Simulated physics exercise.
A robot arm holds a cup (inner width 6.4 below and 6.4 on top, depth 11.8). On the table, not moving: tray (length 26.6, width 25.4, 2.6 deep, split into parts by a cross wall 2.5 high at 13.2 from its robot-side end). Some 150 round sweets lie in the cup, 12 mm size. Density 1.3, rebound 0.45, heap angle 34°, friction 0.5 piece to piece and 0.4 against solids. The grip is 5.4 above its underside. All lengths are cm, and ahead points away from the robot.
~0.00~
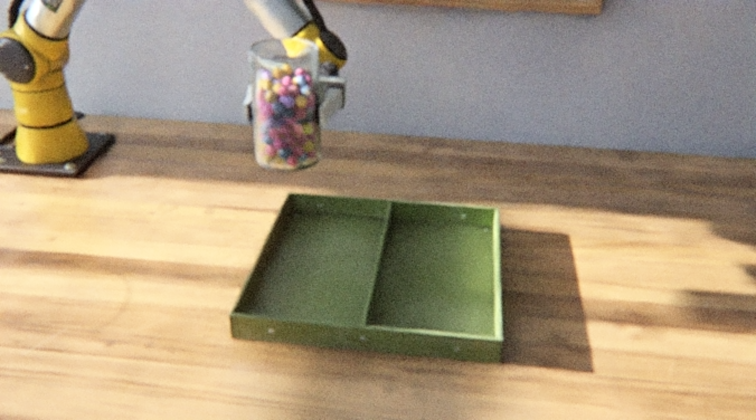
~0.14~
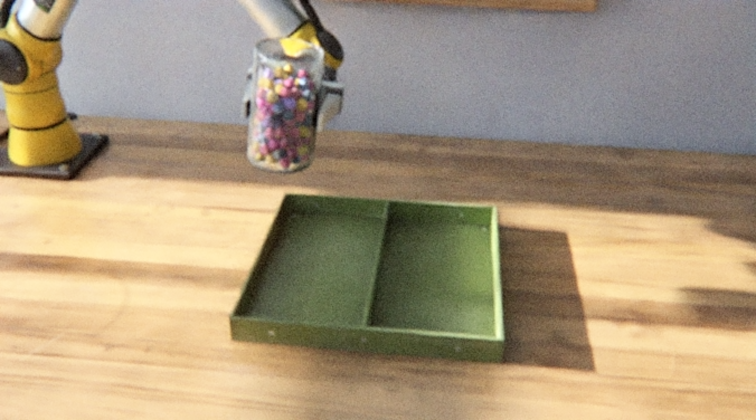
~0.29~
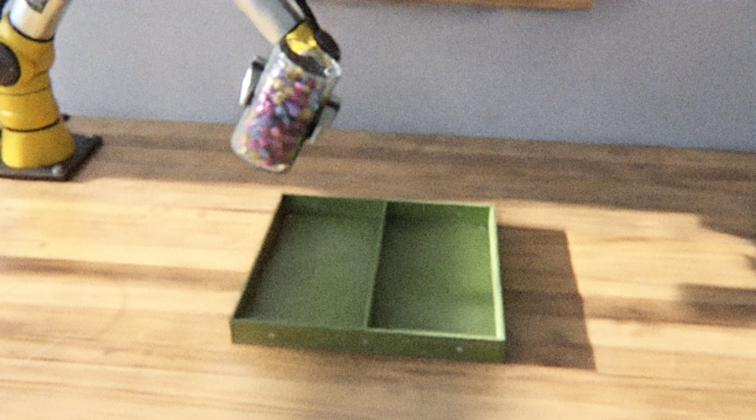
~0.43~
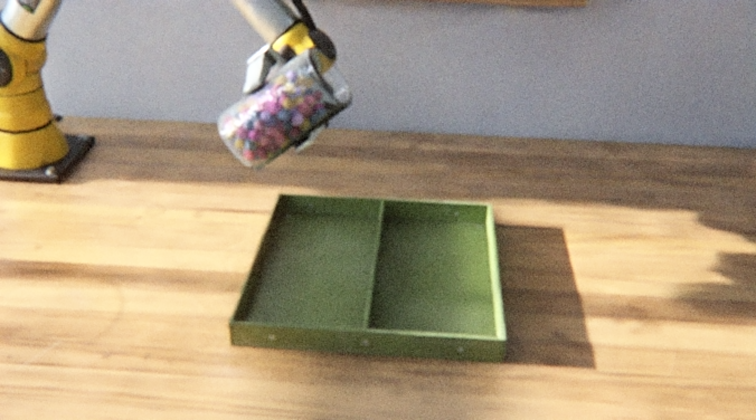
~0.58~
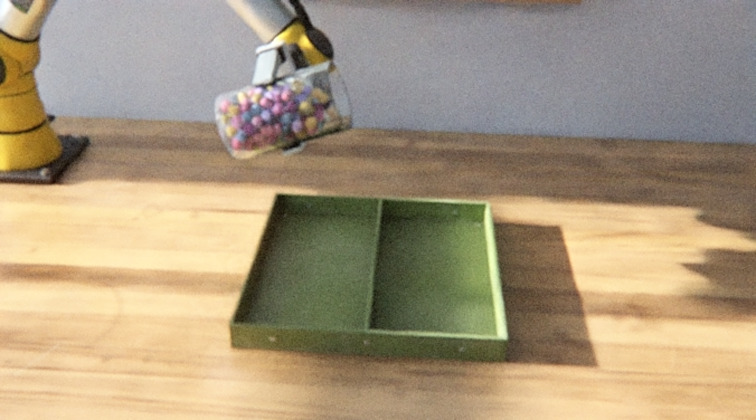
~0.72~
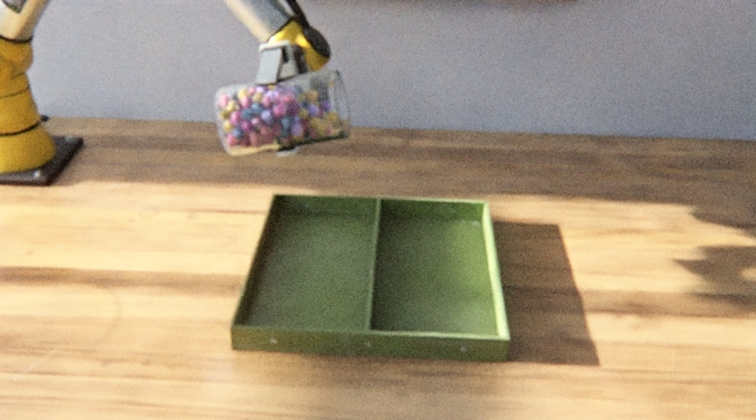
A robot arm held a clear cup of colorful round sweets above a divided green tray on a wooden table, then tilted it steadily until it lay nearly sideways, the sweets shifting inside.
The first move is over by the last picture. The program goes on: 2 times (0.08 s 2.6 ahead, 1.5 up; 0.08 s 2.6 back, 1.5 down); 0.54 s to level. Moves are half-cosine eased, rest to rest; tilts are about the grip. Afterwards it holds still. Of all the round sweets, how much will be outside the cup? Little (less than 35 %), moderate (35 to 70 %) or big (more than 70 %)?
Answer: Moderate; 35 to 70 % of the round sweets finish outside the cup.
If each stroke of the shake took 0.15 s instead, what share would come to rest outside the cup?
In that case some 10 per cent.
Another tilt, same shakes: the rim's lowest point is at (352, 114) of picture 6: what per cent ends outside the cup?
About 20 per cent.
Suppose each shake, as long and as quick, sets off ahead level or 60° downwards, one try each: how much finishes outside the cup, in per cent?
Some 30 and 5 per cent.
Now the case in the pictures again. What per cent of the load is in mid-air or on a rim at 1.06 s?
About 20 per cent.
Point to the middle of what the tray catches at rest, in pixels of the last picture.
At about (447, 275).
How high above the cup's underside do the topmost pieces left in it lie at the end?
Some 6.5 cm.
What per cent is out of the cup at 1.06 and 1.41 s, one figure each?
About 40, 45.
After 1.06 s, tilted 78° forward, highest piece 21 above the table; 86 in the cup, 33 in the far-side part, 30 in flight or on a rim.
After 1.41 s, tilted 18° forward, highest piece 24 above the table; 79 in the cup, 64 in the far-side part, 5 on the table or floor, 1 in the robot-side part.
After 1.78 s, level, highest piece 21 above the table; 79 in the cup, 64 in the far-side part, 5 on the table or floor, 1 in the robot-side part.
After 2.83 s, level, highest piece 21 above the table; 79 in the cup, 64 in the far-side part, 5 on the table or floor, 1 in the robot-side part.
At rest, 79 in the cup, 64 in the far-side part, 5 on the table or floor, 1 in the robot-side part. That is 47 % outside the cup.
